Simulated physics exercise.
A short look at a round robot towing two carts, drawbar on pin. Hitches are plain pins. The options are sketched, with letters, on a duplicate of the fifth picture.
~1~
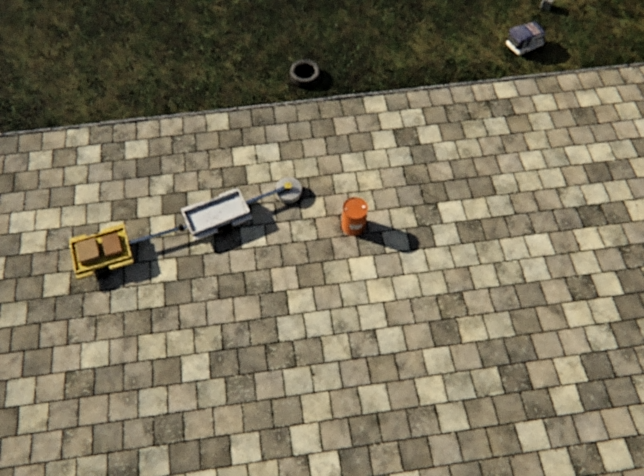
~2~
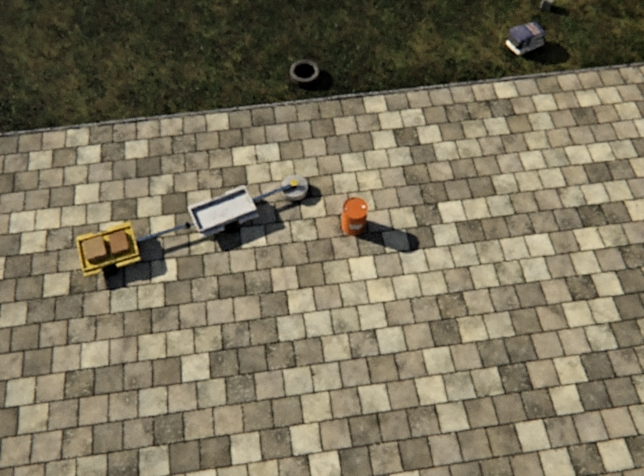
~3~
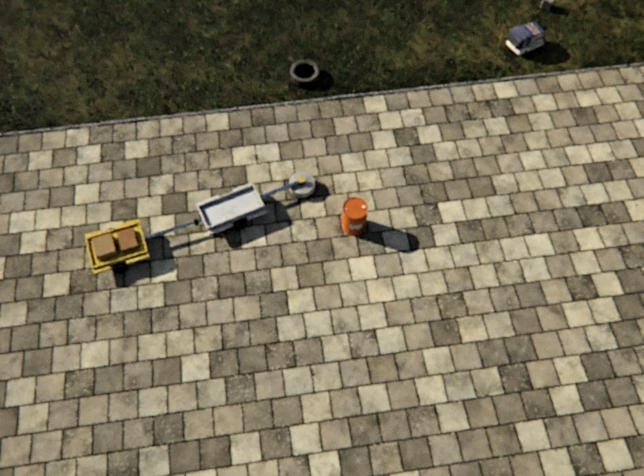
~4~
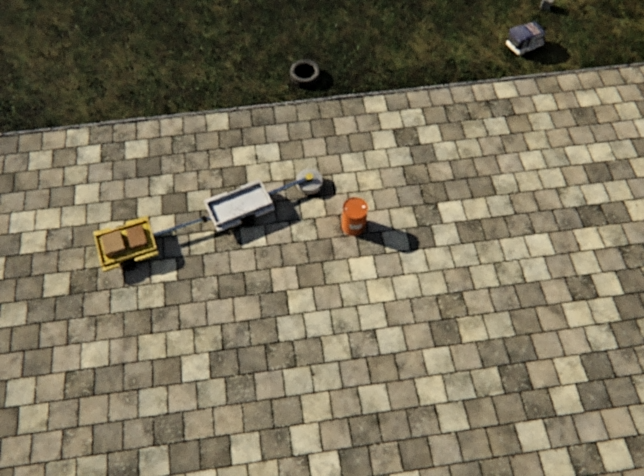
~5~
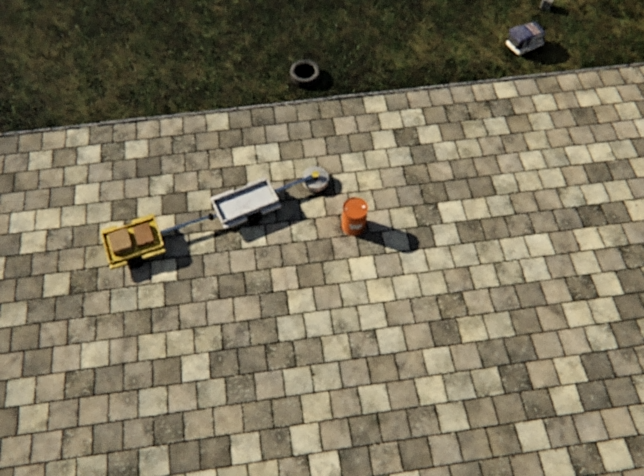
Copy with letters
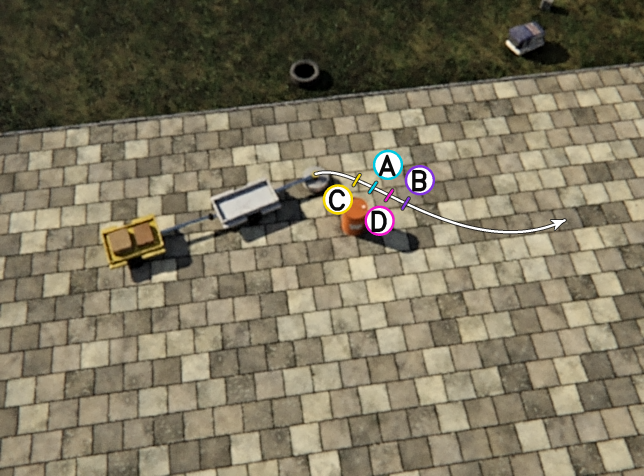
The clip opens on a paved area beside grass, with a small round robot hitched to a white cart and a yellow cart carrying brown boxes. The linked line rolls slowly rightward and slightly upward, edging past the upper left side of an orange drum, which stays still throughout.
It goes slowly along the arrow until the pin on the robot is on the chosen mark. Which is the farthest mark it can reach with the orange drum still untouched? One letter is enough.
It should halt at D.
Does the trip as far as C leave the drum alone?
Yes.
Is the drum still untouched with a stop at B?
No.
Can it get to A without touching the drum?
Yes.
On the copy, A at (373, 187); B at (406, 203); C at (357, 180); D at (389, 195); the route from (315, 174) via (435, 216) to (565, 220).
On D. First, robot (343, 179), last cart (159, 231).
Then, robot (368, 190), last cart (182, 221).
Finally, robot (388, 200), last cart (203, 214); nothing has been touched.
By contrast, A is safe but short; B is too far, the drum has been hit; C is safe but short.
